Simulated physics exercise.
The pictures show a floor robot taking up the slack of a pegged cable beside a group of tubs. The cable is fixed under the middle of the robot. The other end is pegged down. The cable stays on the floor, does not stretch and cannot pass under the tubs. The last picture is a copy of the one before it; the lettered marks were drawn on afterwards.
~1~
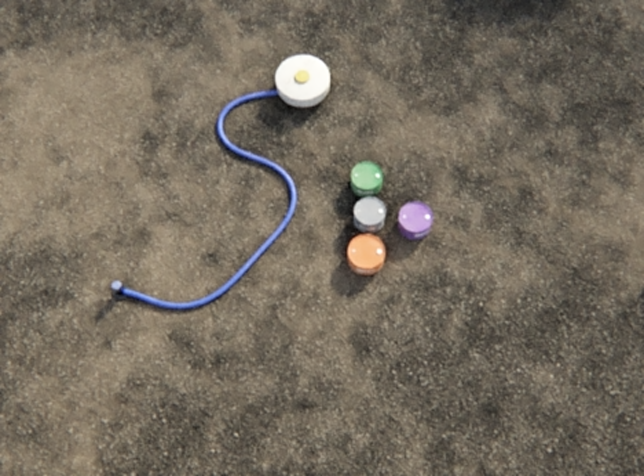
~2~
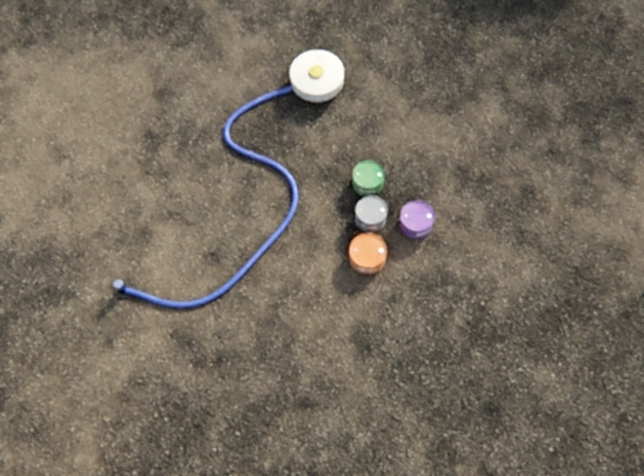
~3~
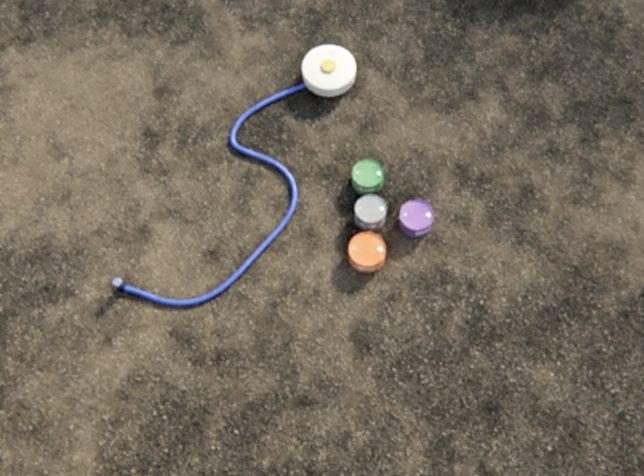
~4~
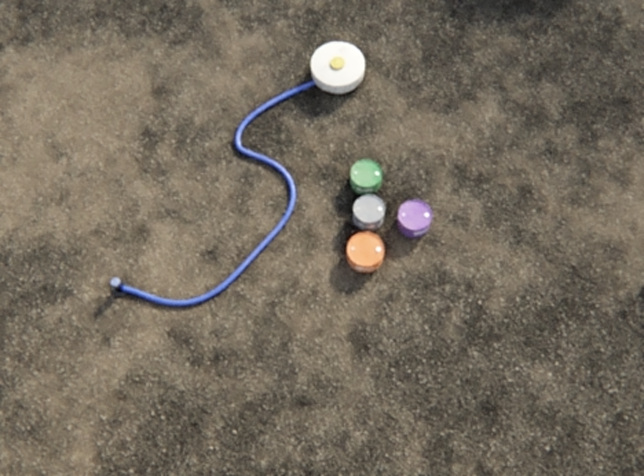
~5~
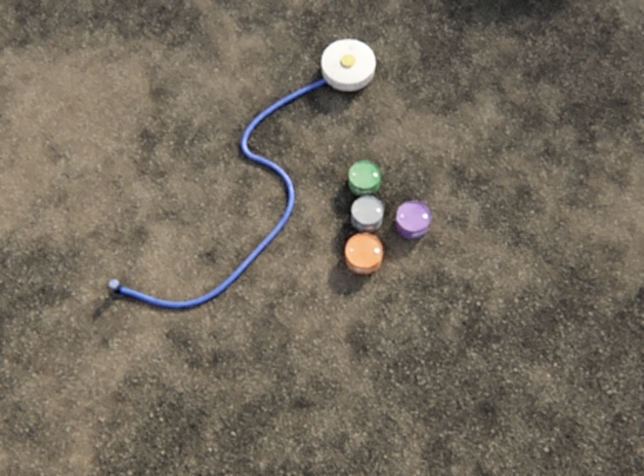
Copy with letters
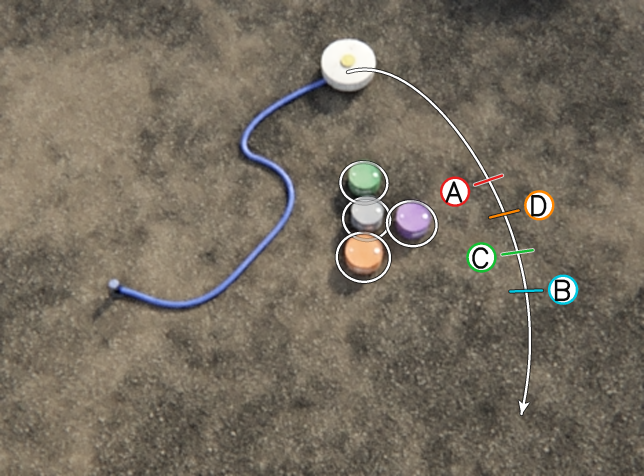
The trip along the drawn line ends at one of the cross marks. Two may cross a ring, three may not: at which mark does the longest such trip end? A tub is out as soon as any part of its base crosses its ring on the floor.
The limit holds up to B.
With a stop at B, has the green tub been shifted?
Yes.
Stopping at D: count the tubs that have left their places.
By then, none.
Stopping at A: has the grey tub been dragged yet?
No.
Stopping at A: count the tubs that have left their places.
By then, none.
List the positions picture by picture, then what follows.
In the first picture, peg (119, 288); grey tub (369, 215); green tub (367, 180).
In the second picture, robot (317, 77); orange tub (368, 254).
In the third picture, robot (329, 72); peg (120, 285).
In the fourth picture, robot (338, 69); green tub (366, 177).
In the fifth picture, robot (348, 66); purple tub (413, 220); peg (117, 287); grey tub (367, 215).
On the marked copy, A at (489, 180); B at (526, 291); C at (518, 252); D at (504, 214); the route from (348, 72) via (495, 192) to (521, 414).
With B. Early on, robot (441, 106).
Further on, robot (500, 193).
At the end, robot (529, 287); grey tub (367, 221); green tub (365, 194); one over the rings.
As for the rest, A is within the limit but short; C is within the limit but short; D is within the limit but short.
